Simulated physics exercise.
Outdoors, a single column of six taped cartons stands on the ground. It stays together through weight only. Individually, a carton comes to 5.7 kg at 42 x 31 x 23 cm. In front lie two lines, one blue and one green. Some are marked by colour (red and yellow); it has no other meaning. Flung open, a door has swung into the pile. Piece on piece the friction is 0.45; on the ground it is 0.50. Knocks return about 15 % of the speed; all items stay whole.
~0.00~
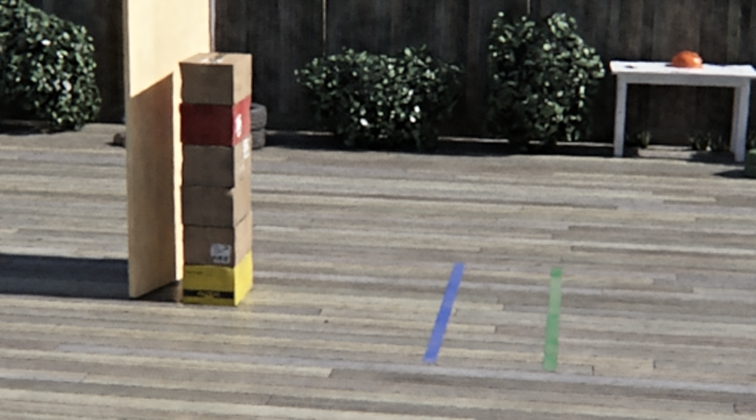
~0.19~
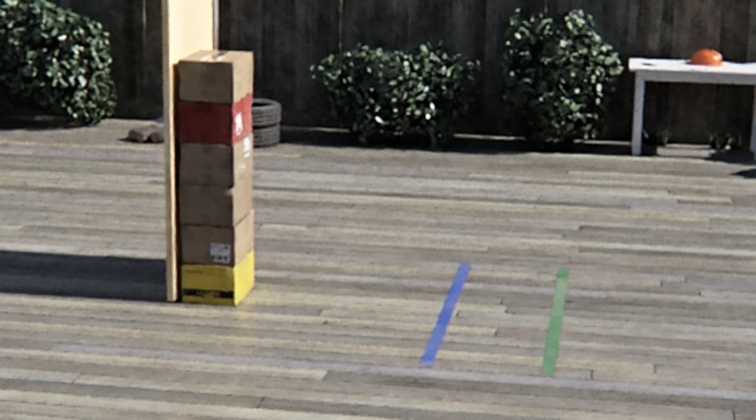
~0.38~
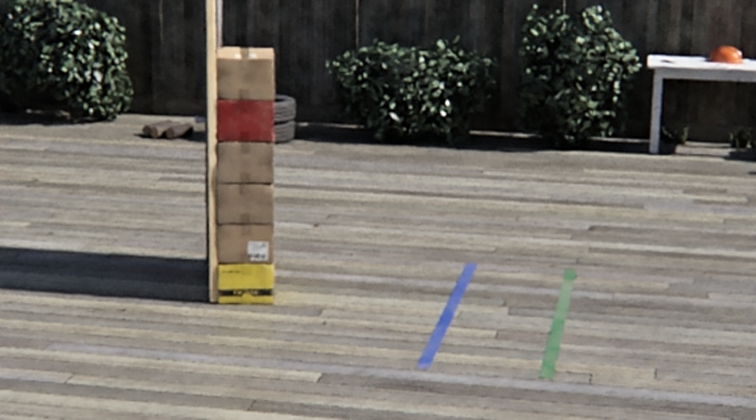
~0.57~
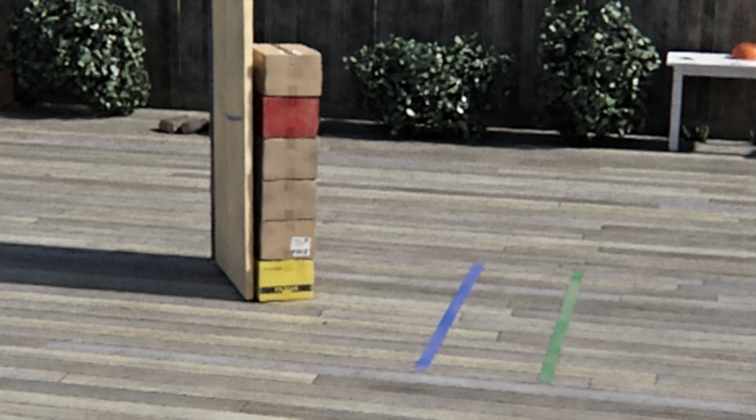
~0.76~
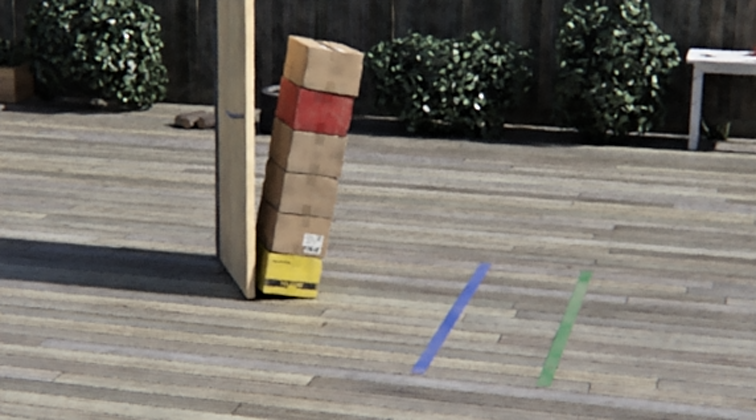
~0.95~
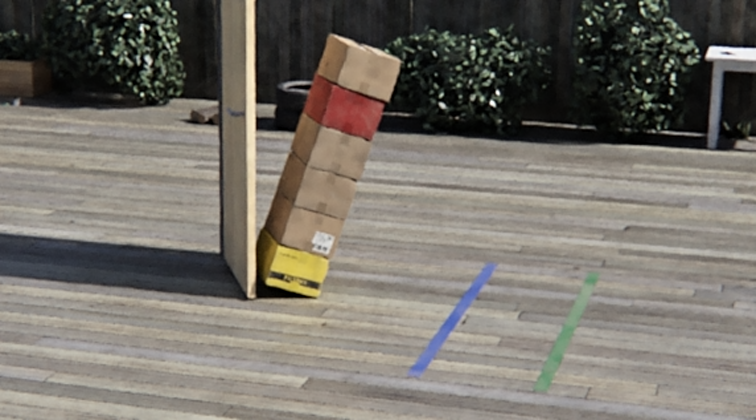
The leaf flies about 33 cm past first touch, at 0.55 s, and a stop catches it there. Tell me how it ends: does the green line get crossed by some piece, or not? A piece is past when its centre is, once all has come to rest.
The green line stays uncrossed.
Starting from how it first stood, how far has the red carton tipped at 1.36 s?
Near 50 degrees from how it began.
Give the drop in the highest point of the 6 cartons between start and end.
The top ends up some 105 cm lower.
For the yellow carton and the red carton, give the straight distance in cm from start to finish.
Roughly yellow 60, red 190.
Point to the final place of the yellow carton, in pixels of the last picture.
At about (329, 259).
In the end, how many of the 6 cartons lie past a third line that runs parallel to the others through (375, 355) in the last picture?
I count 3 of them.
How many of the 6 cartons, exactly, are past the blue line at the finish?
2.
After 1.12 s, none of the 6 cartons past the green line, 6 disturbed; red carton leaning 28°; yellow carton leaning 28°.
After 1.36 s, none of the 6 cartons past the green line, 6 disturbed; yellow carton leaning 52°; red carton leaning 52°, 28 cm lower.
After 1.64 s, none of the 6 cartons past the green line, 6 disturbed; red carton on its side; yellow carton on its side.
At rest (2.8 s), none of the 6 cartons past the green line, 6 disturbed; yellow carton on its side; red carton on its side. The farthest middle lies 19 cm short of that line. As the last picture would show them, middles, yellow carton near (329, 259), red carton near (525, 246).
